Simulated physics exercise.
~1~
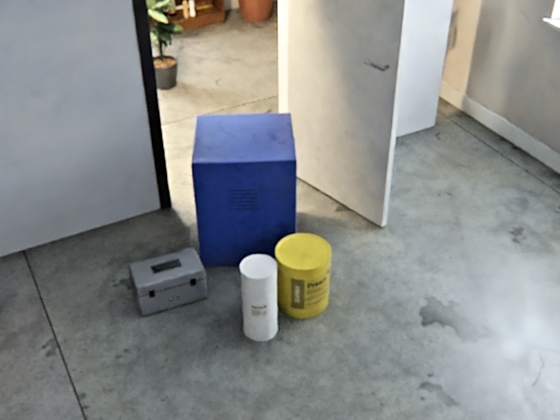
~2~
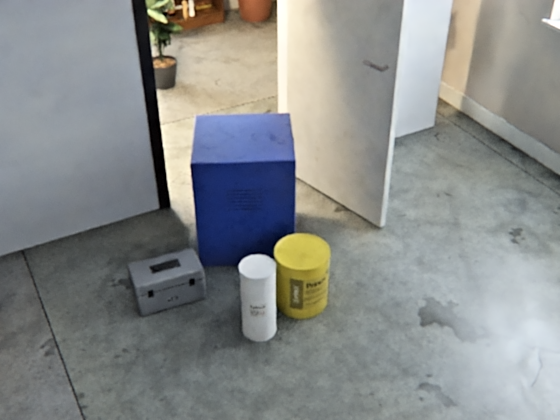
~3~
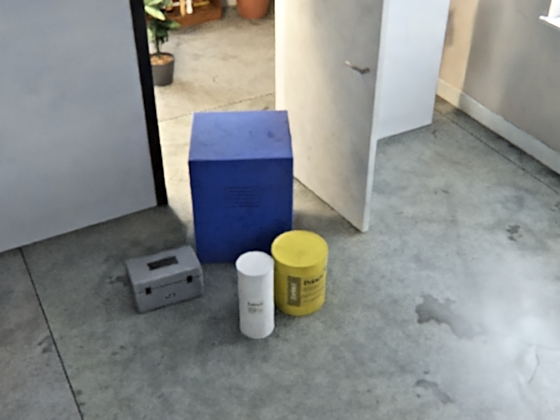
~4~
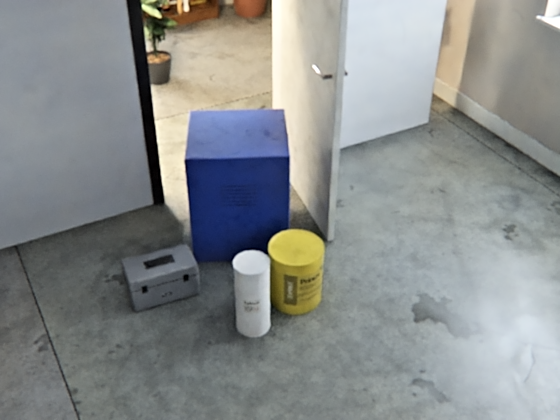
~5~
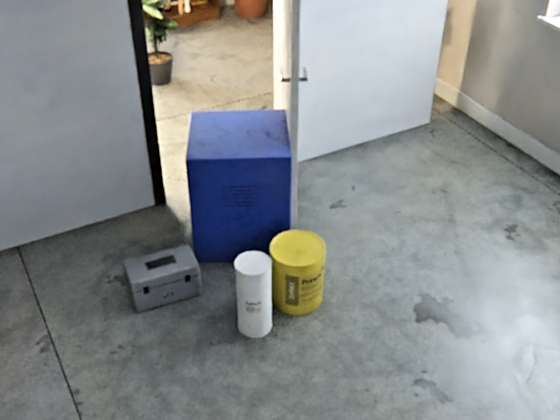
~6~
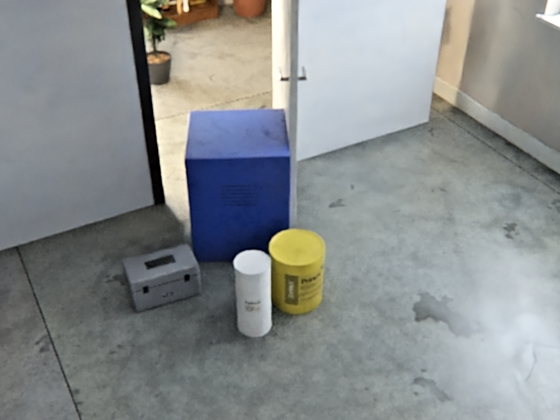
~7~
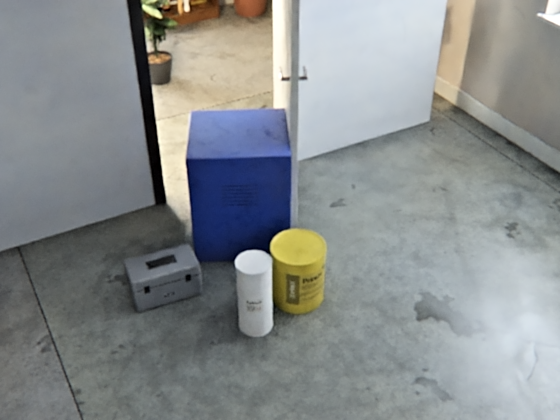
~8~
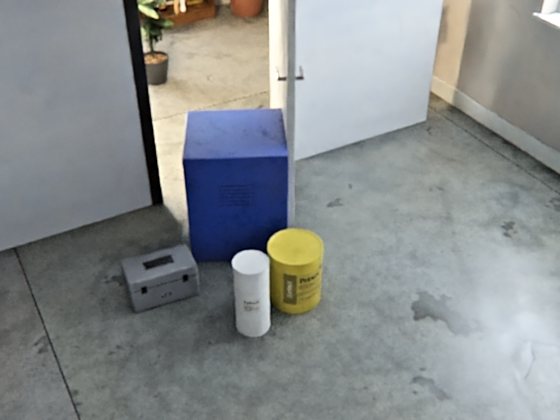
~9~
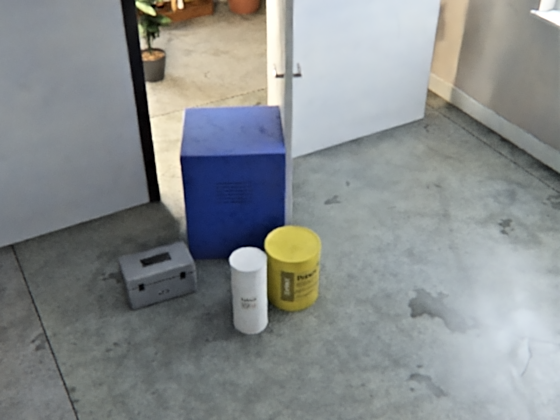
A blue box stood in a doorway with a grey toolbox, a white canister and a yellow pail on the floor around it, while the open door swung left towards it, then stopped partway, still open, behind the box.
